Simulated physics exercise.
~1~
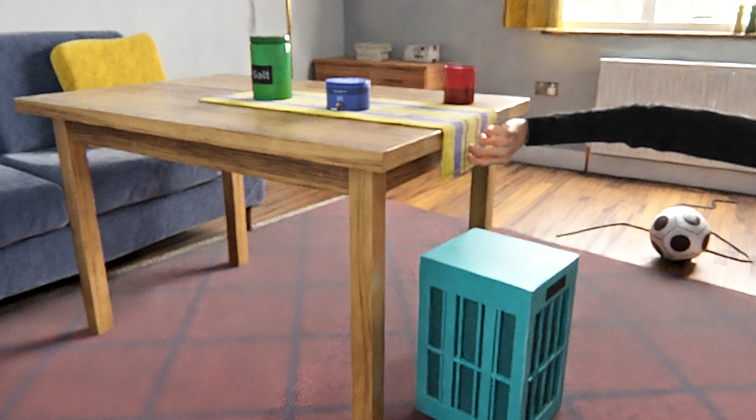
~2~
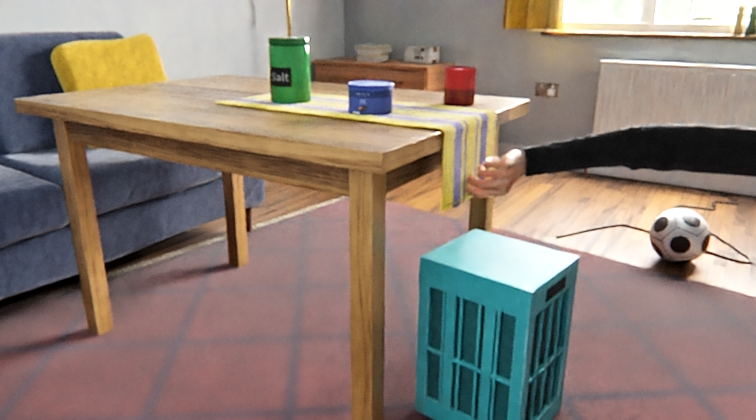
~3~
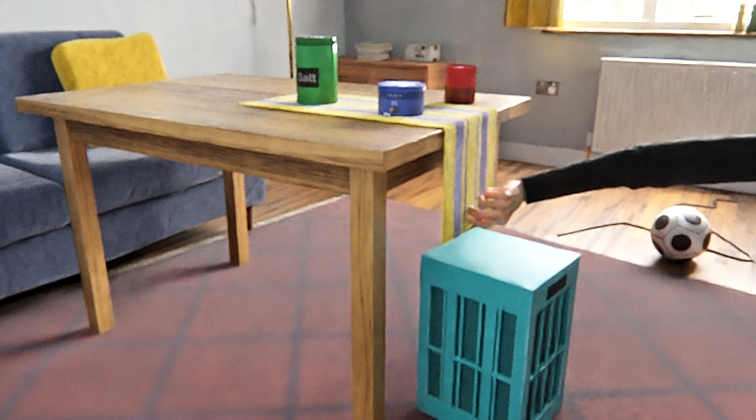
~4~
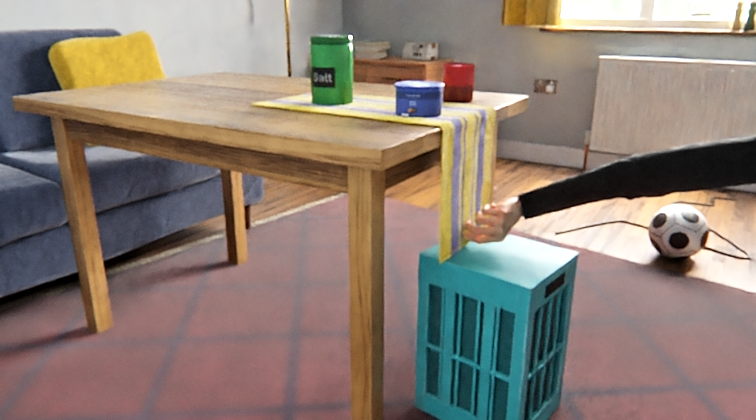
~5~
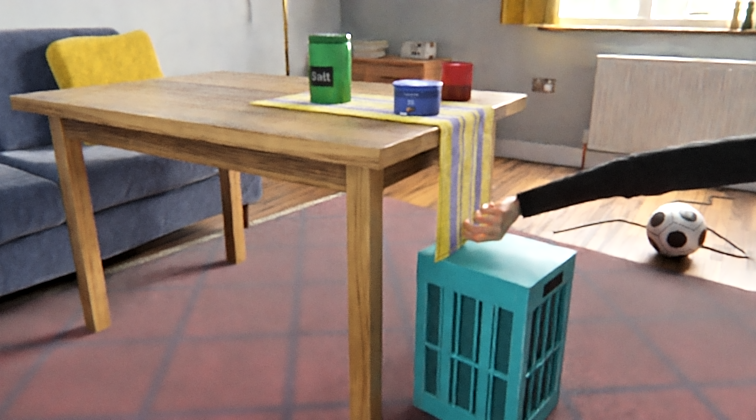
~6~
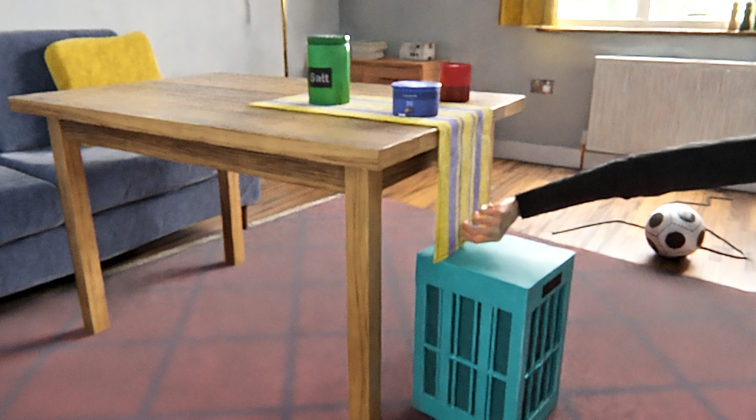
A hand pulls the striped yellow cloth down onto the crate, carrying two containers along.
